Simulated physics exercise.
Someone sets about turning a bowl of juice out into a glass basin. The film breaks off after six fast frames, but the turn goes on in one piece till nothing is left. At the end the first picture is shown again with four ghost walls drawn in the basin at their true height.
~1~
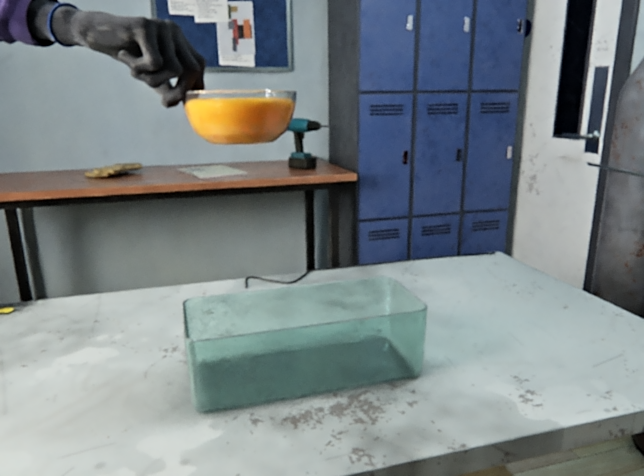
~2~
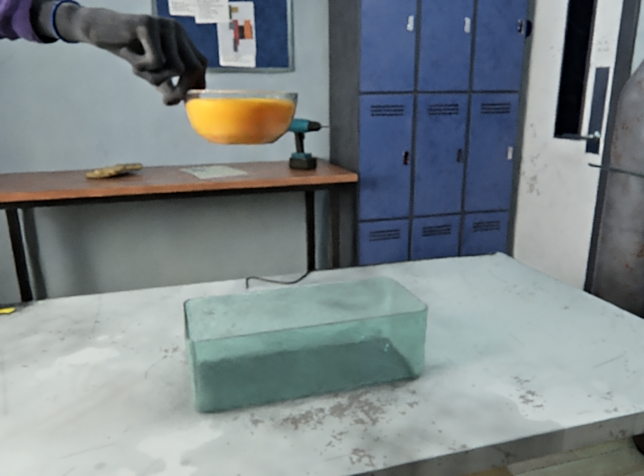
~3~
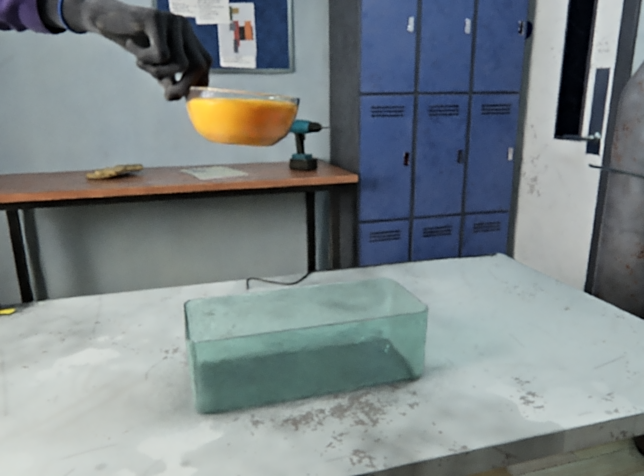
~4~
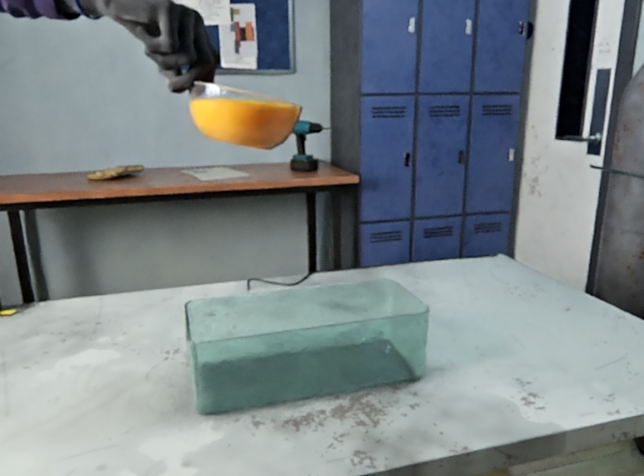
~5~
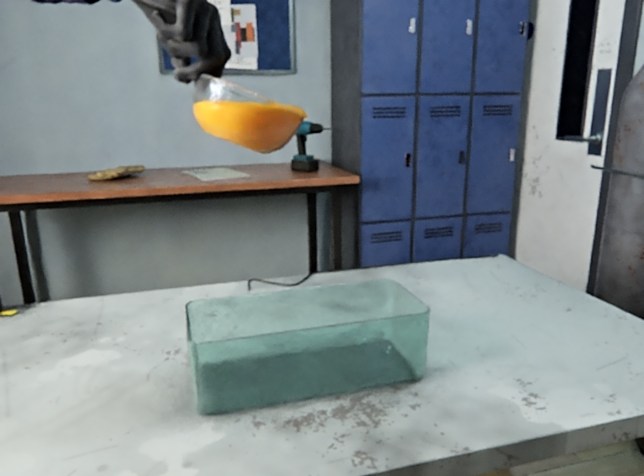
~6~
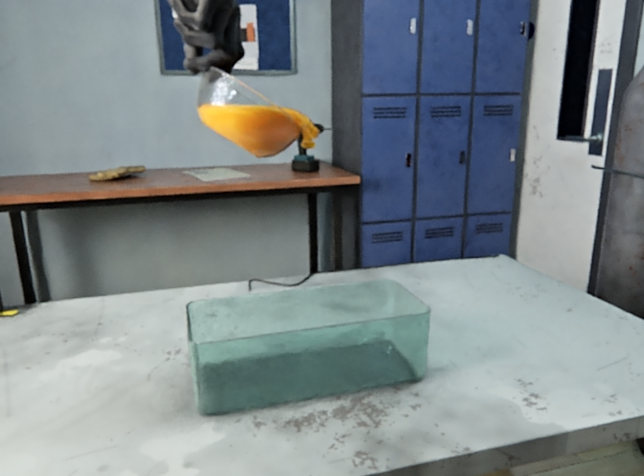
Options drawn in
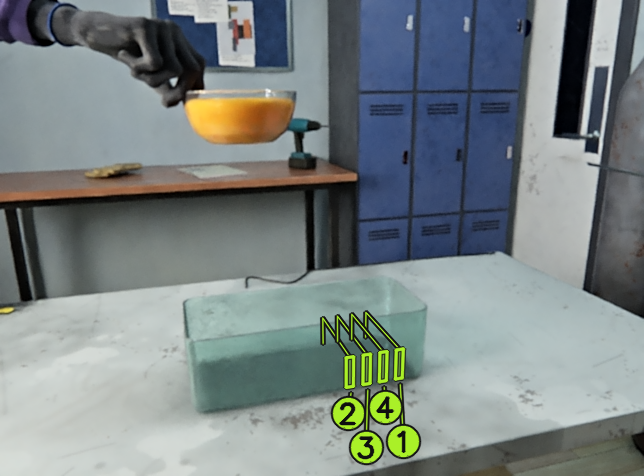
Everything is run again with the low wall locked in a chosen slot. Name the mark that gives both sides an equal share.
3 works best here.
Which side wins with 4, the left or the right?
More ends on the left.
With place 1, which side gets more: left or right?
The left side.
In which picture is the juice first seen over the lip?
In picture 5.
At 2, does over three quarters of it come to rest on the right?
No.
In lime, 1 at (400, 384); 2 at (351, 392); 3 at (367, 389); 4 at (384, 387).
For place 1, about 91 % ends left of the wall and 4 % right of it; 5 % is lost outside.
For place 2, about 30 % ends left of the wall and 66 % right of it; 4 % is lost outside.
For place 3, about 51 % ends left of the wall and 45 % right of it; 4 % is lost outside.
For place 4, about 73 % ends left of the wall and 22 % right of it; 5 % is lost outside.
